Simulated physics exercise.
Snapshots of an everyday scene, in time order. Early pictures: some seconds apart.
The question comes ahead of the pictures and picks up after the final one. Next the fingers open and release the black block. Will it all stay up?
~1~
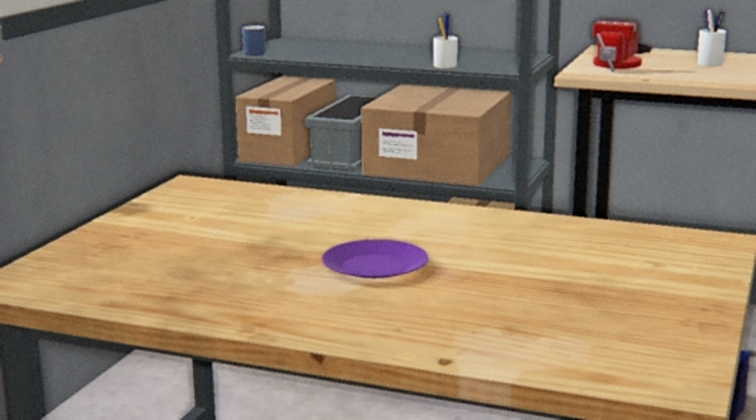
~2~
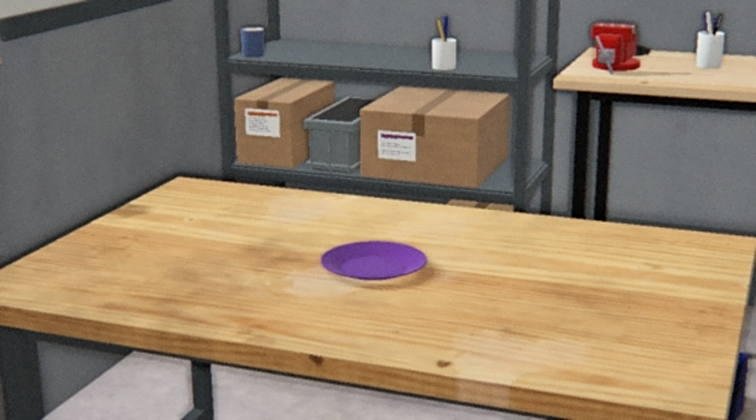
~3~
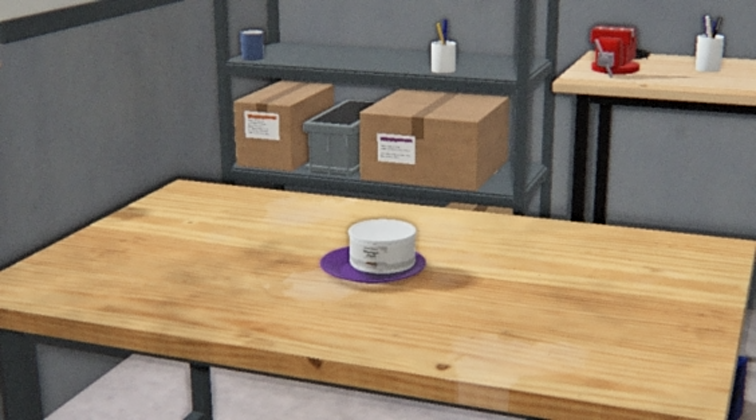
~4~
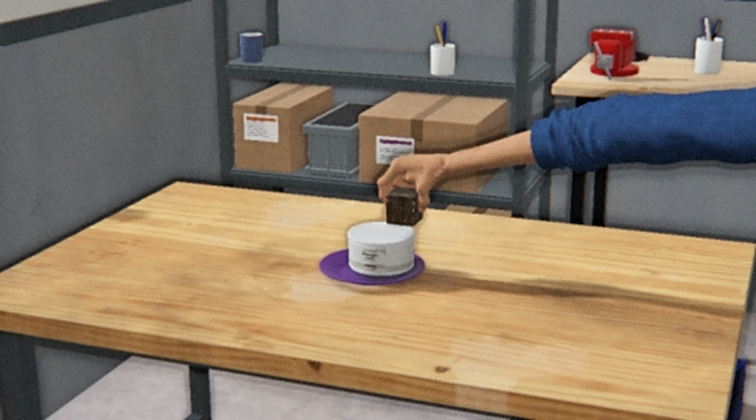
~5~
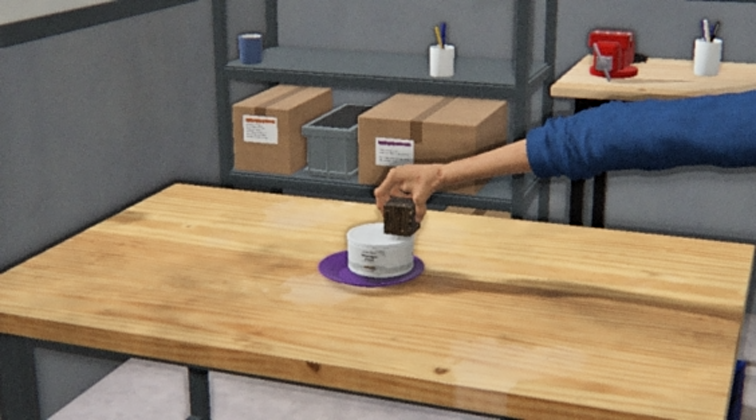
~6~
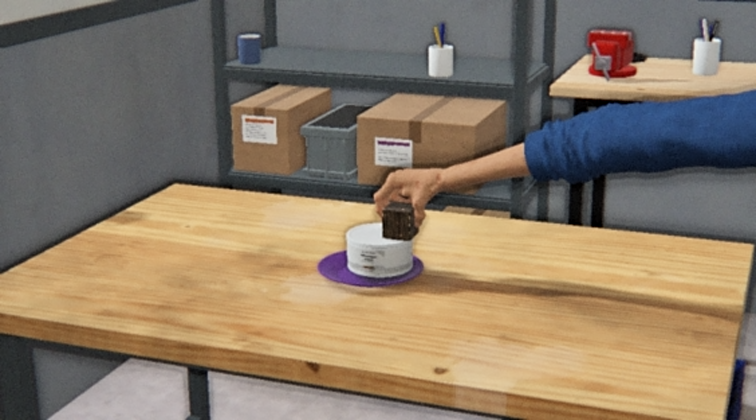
It will stay balanced.
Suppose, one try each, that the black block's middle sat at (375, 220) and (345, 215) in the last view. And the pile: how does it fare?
The pile remains stable in the first case, then in the second case it tips over.
Then, 1.00 s on from there, no change.
Then, 2.10 s on from there, things are still on the move.
In the end, all 3 unmoved. At the end, from the last picture's camera, black block near (401, 222). The pile holds.
